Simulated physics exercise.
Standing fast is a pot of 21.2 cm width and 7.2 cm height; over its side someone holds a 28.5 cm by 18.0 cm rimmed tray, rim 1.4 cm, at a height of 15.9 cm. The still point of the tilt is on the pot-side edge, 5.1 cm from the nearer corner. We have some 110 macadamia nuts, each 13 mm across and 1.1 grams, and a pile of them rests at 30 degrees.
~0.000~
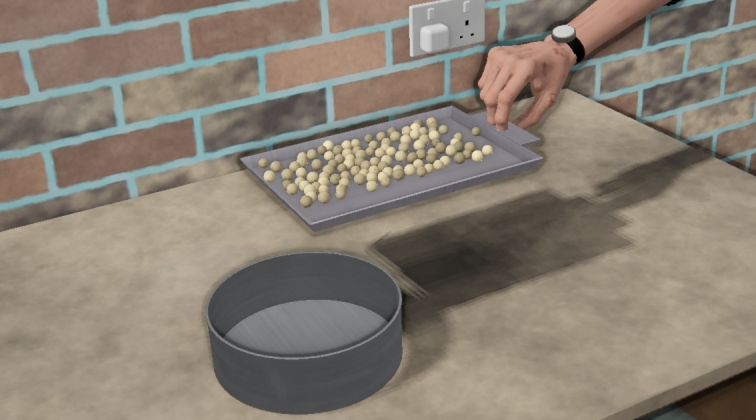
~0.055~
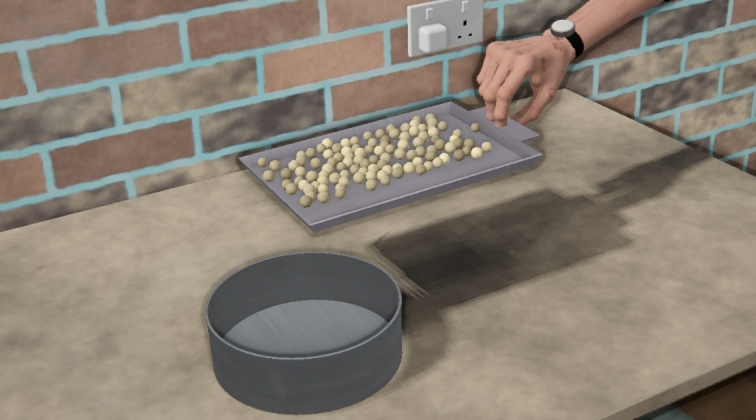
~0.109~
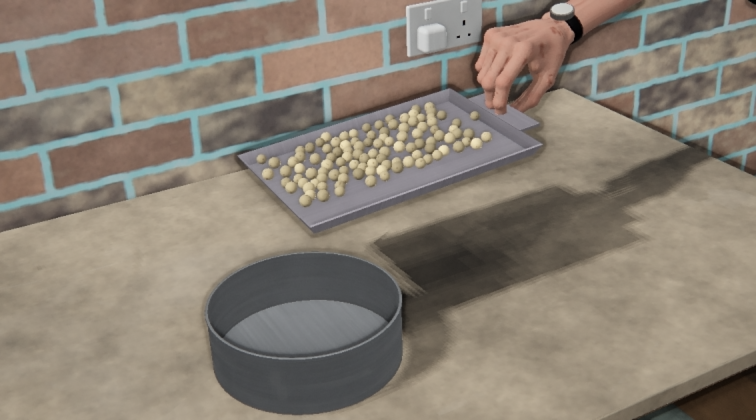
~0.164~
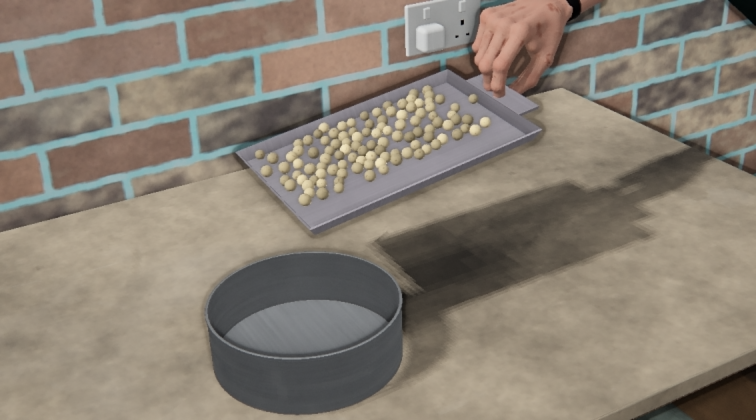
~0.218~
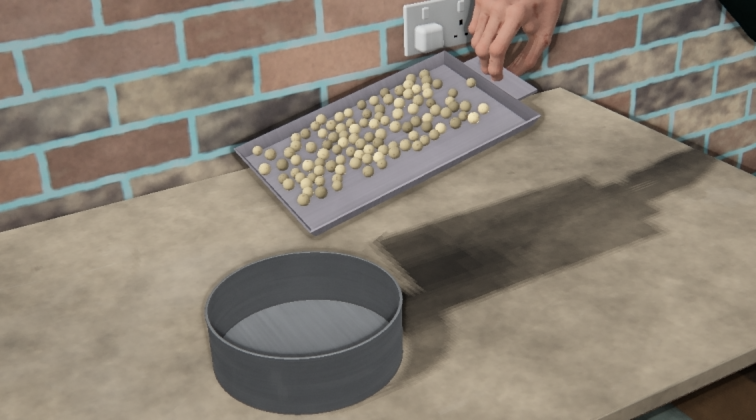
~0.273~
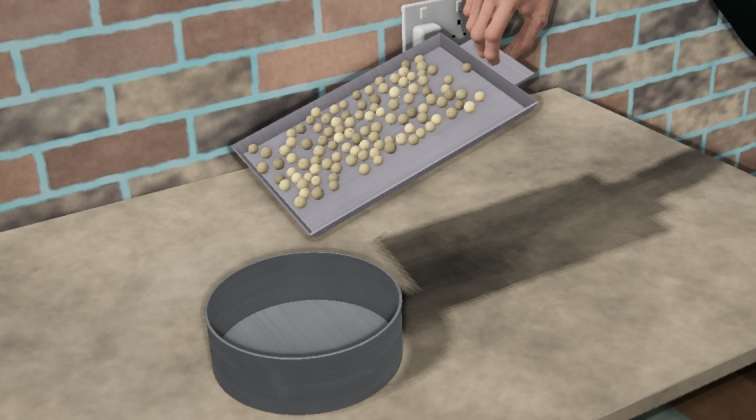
On a stone-coloured worktop against a brick wall, a hand wearing a watch holds a grey tray of small pale round pieces beside a dark round pot, then raises the tray's right side, tilting it gradually leftward.
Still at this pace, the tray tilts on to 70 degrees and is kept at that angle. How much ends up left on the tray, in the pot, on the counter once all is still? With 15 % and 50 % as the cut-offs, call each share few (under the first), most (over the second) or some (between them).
My estimate: Left on the tray: Few, pot: Most, counter: Few.
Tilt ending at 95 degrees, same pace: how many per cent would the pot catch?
In that case it comes to about 100 in a hundred.
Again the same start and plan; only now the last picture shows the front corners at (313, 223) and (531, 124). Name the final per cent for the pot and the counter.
Pot 100; counter 0.
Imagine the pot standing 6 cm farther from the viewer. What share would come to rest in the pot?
About 70 %.
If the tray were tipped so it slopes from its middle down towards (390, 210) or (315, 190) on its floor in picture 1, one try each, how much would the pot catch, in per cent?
Roughly 85 % for the first direction, roughly 60 % for the second.
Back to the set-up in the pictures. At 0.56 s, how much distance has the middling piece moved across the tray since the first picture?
It has moved some 10 cm from its start.
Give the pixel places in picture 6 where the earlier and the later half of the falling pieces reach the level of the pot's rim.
I'd mark about (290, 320) for the first half and about (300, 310) for the second.
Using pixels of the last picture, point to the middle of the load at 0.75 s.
Close to pixel (297, 235).
After 0.56 s, tilt 45 degrees; the tray holds 100 %, the pot 0 %.
After 0.75 s, tilt 62 degrees; the tray holds 50 %, the pot 25 %.
After 1.05 s, tilt 70 degrees; the tray holds 5 %, the pot 90 %.
At rest (2.0 s), tray 0 %, pot 100 %, counter 0 %.
